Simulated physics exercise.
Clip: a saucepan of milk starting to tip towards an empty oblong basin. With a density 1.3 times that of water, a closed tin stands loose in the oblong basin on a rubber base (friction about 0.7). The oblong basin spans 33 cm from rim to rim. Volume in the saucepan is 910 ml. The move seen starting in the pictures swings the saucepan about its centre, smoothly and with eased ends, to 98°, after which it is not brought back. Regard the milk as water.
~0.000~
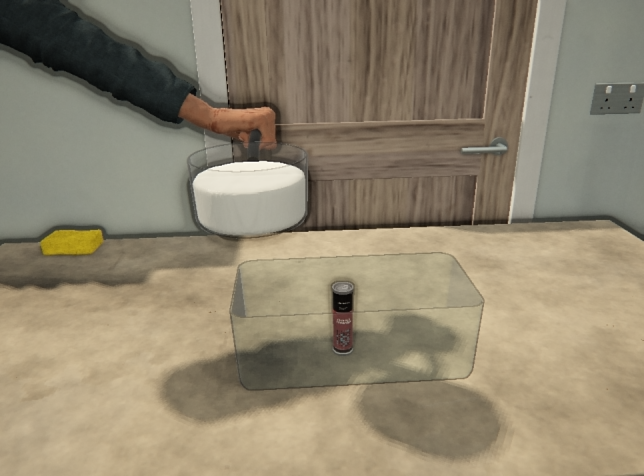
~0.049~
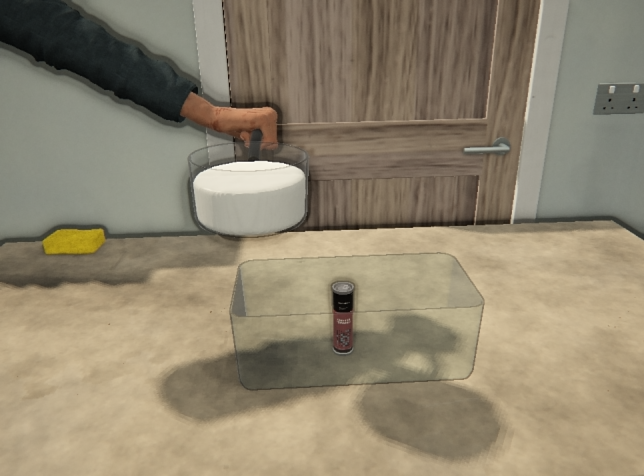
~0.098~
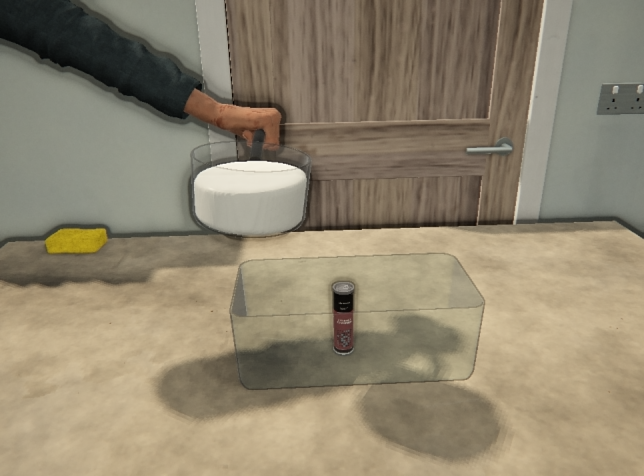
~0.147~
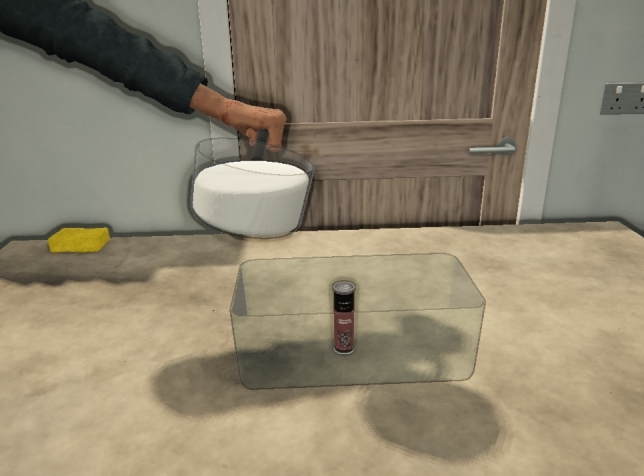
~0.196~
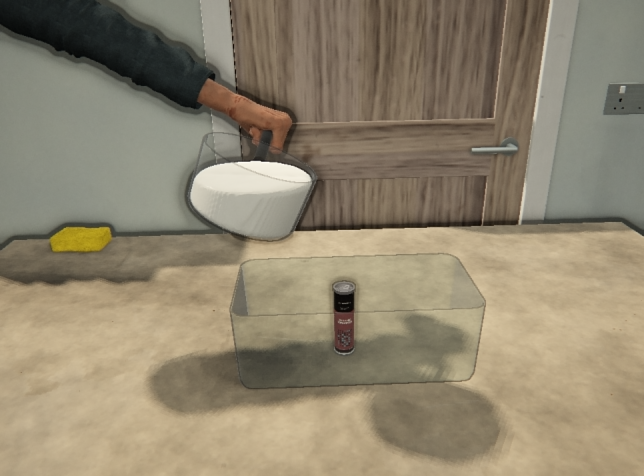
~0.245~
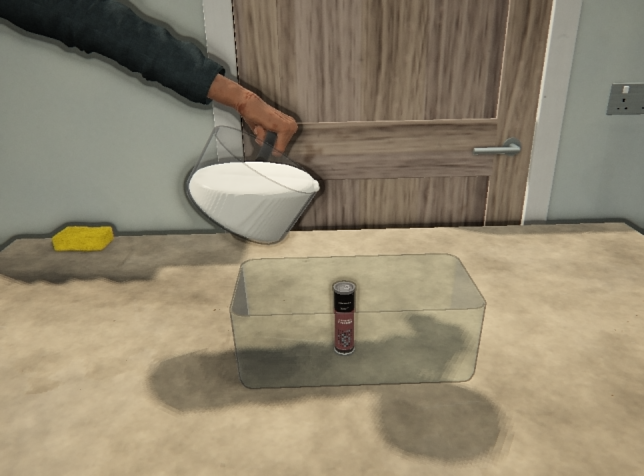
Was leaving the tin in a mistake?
Yes, it gets knocked over.
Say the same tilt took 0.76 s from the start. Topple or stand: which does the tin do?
Tips over.
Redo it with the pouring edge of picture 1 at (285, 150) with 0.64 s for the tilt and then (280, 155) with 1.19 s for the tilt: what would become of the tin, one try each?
Try 1: Tipped over; try 2: Still standing.
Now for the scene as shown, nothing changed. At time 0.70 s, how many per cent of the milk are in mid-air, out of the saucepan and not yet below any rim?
Close to 8 %.
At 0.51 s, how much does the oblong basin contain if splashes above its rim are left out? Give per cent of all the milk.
Near 18 in a hundred.
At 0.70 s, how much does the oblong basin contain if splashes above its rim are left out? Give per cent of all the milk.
80 %, more or less.
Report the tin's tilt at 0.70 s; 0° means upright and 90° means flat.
The tilt comes to near 0°.
After 0.51 s the tilt is 90° and 41 per cent is still to pour; the tin stands where it began.
After 0.70 s the tilt is 98° and 13 per cent is still to pour; the tin stands where it began.
After 0.90 s the tilt is 98° and 3 per cent is still to pour; the tin leans 28°.
After 1.12 s the tilt is 98° and 1 per cent is still to pour; the tin lies on its side.
In the end the tin lies on its side.
